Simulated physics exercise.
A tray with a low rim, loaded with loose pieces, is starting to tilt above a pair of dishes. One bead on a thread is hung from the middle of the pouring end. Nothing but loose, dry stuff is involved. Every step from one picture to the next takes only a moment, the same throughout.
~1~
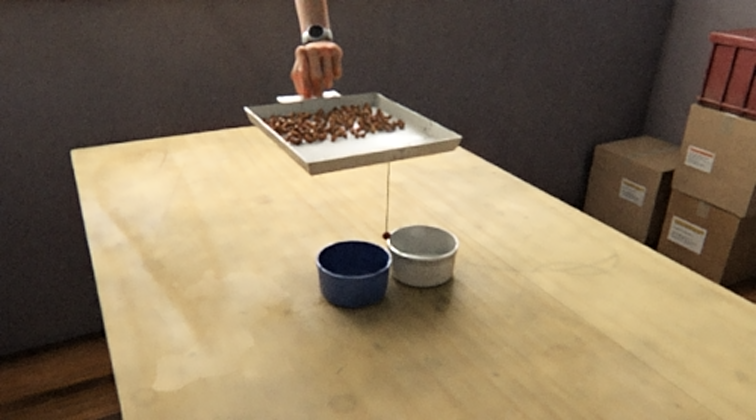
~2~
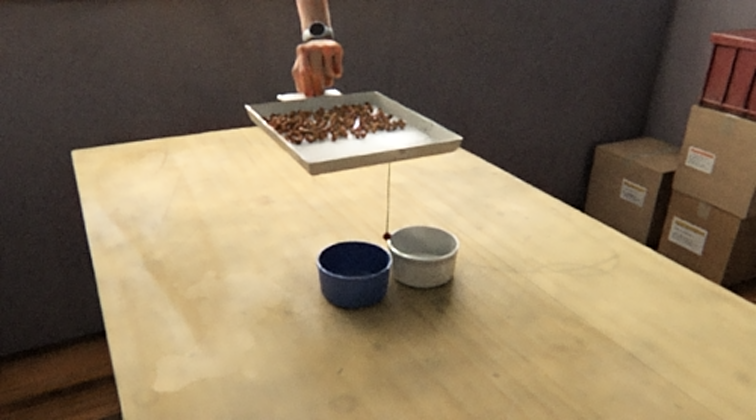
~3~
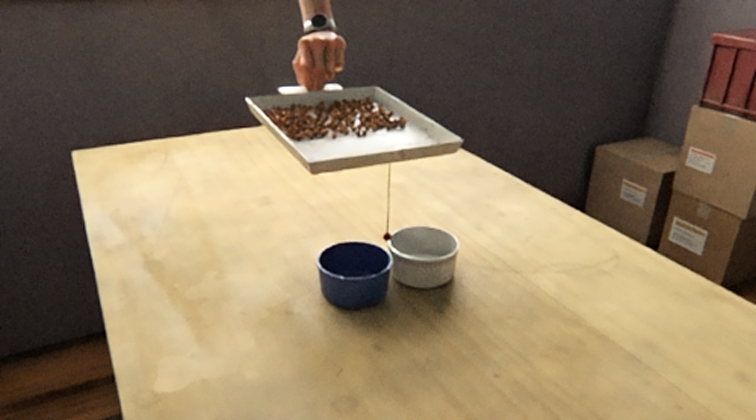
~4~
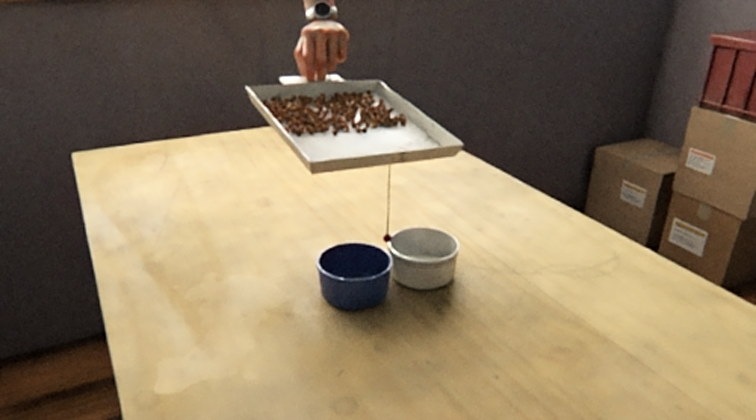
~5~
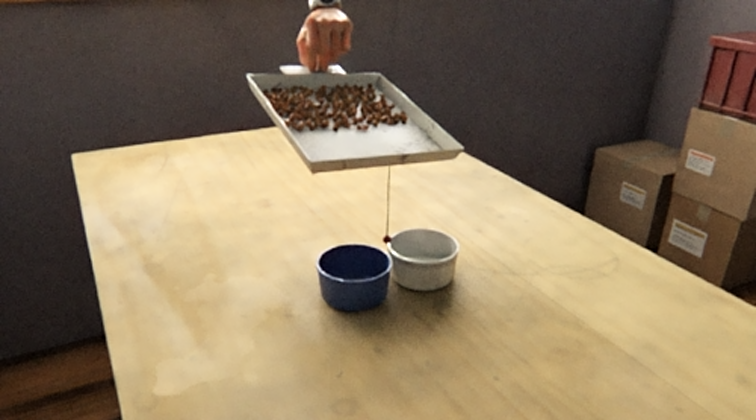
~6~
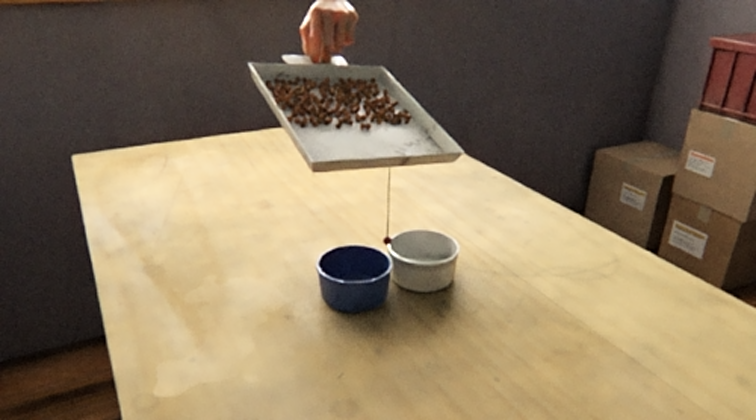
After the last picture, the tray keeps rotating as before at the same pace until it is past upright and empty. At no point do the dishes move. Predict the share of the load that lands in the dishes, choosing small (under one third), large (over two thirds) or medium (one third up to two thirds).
Medium.
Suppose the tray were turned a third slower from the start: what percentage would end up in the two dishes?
It would come out near 60 per cent.
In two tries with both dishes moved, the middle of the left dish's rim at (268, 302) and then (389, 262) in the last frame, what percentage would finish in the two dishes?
Roughly 0% on the first try and 90% on the second.
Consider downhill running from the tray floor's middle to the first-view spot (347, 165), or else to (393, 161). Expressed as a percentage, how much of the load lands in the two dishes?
I'd expect around 40 in a hundred first and around 30 in a hundred second.
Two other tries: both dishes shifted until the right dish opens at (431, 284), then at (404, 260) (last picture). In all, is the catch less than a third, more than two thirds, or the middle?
Where the dishes stand first, under a third; where they stand second, under a third.
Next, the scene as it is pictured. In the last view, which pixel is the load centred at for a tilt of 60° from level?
In the last view the centre sits at roughly (434, 164).
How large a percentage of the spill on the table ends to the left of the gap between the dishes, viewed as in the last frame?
Around 0 per cent, I reckon.
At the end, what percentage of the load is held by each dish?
0 % left, 50 % right.
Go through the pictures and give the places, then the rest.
Corners of the pouring end near (311, 160) and (456, 136), level; middle of the load near (334, 124), cereal balls; left dish near (370, 289); right dish near (441, 269); bead on its thread near (387, 236), in the first picture.
Corners of the pouring end near (312, 160) and (457, 137), level; middle of the load near (334, 123), in the second picture.
Corners of the pouring end near (312, 159) and (457, 139), tipped barely, lowest at the right corner; middle of the load near (335, 119), in the third picture.
Corners of the pouring end near (313, 159) and (458, 143), tipped a little, lowest at the right corner; middle of the load near (335, 113), in the fourth picture.
Corners of the pouring end near (314, 159) and (458, 146), tipped a little, lowest at the right corner; middle of the load near (336, 108), in the fifth picture.
Corners of the pouring end near (316, 158) and (459, 150), tipped clearly, lowest at the right corner; middle of the load near (340, 103); left dish near (371, 294); right dish near (442, 274), in the sixth picture.
Shortly afterwards, tray tipped steeply; near two thirds on the tray; a little in the right dish; a little outside both; a little in the air.
Next, tray tipped right over; near a quarter on the tray; near a third in the right dish; near a quarter outside both; near a quarter in the air.
Some moments later, tray tipped past a quarter turn; near half in the right dish; near half outside both.
In the end, tray tipped past a quarter turn; none at all in the left dish; near half in the right dish; near half outside both.
